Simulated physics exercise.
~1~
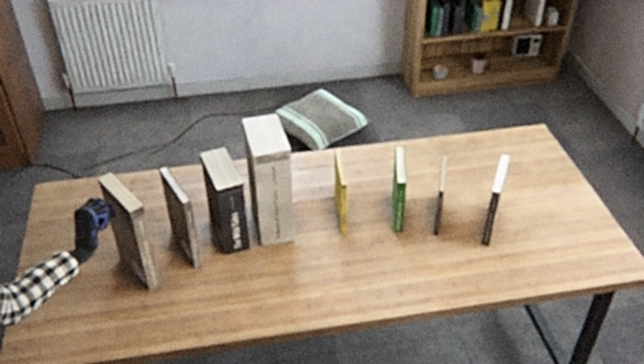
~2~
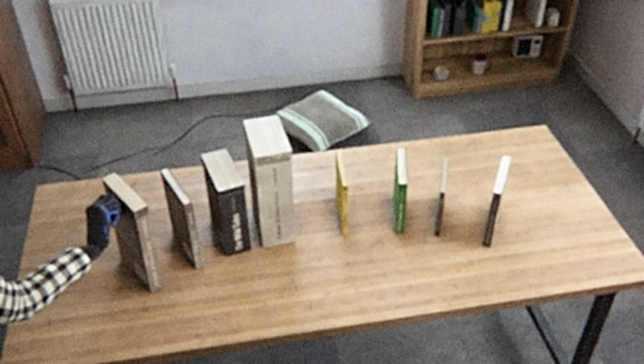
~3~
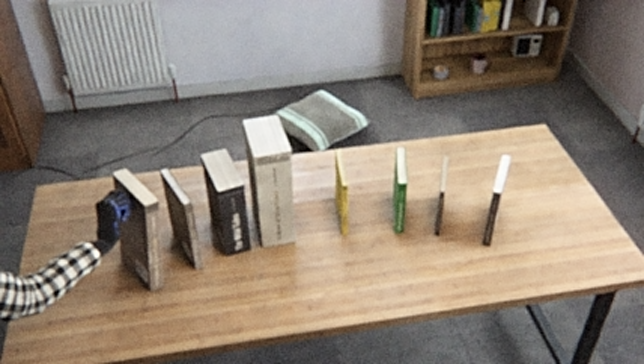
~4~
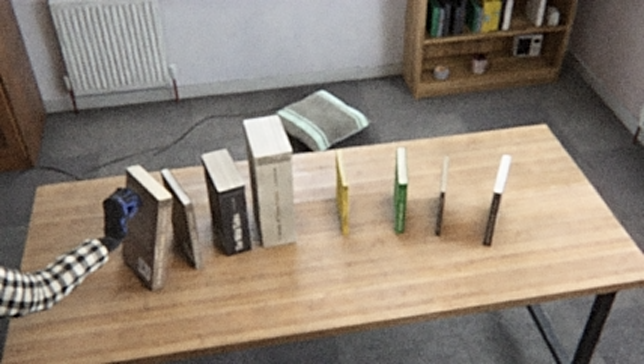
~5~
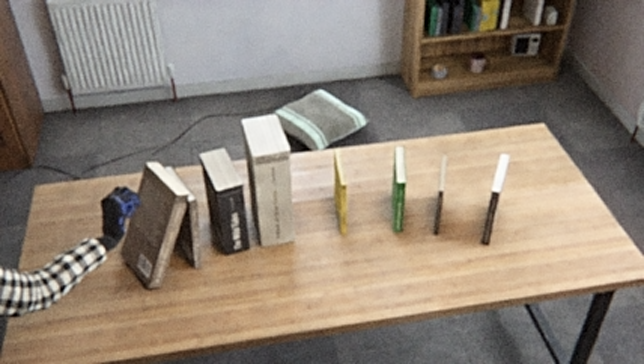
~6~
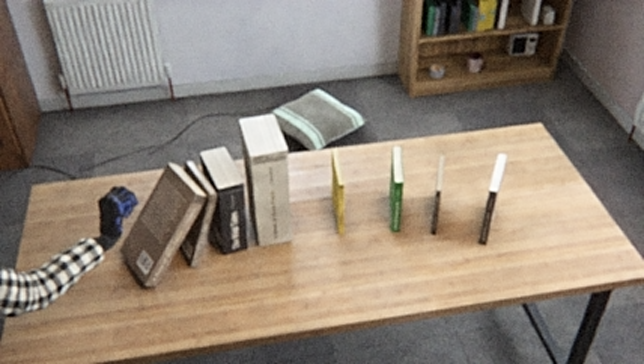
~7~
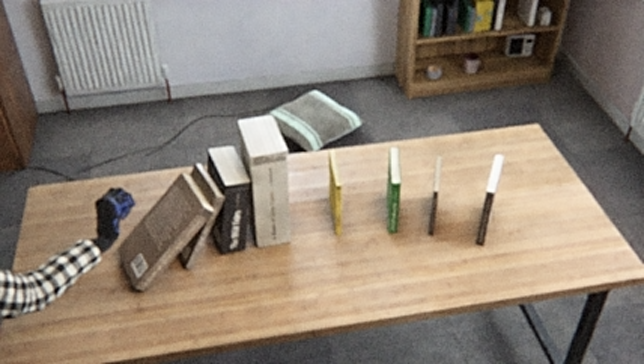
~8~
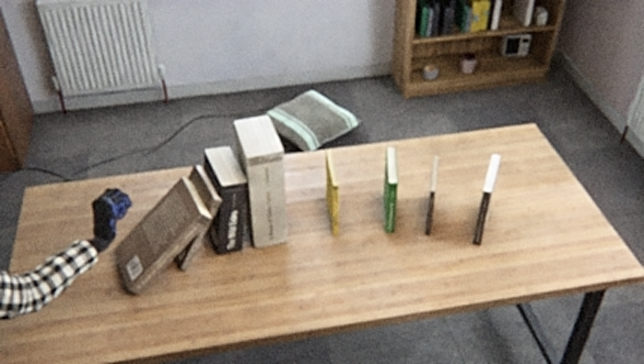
On a wooden table, a gloved hand tips the first of eight upright books, which leans onto the second, six still standing.
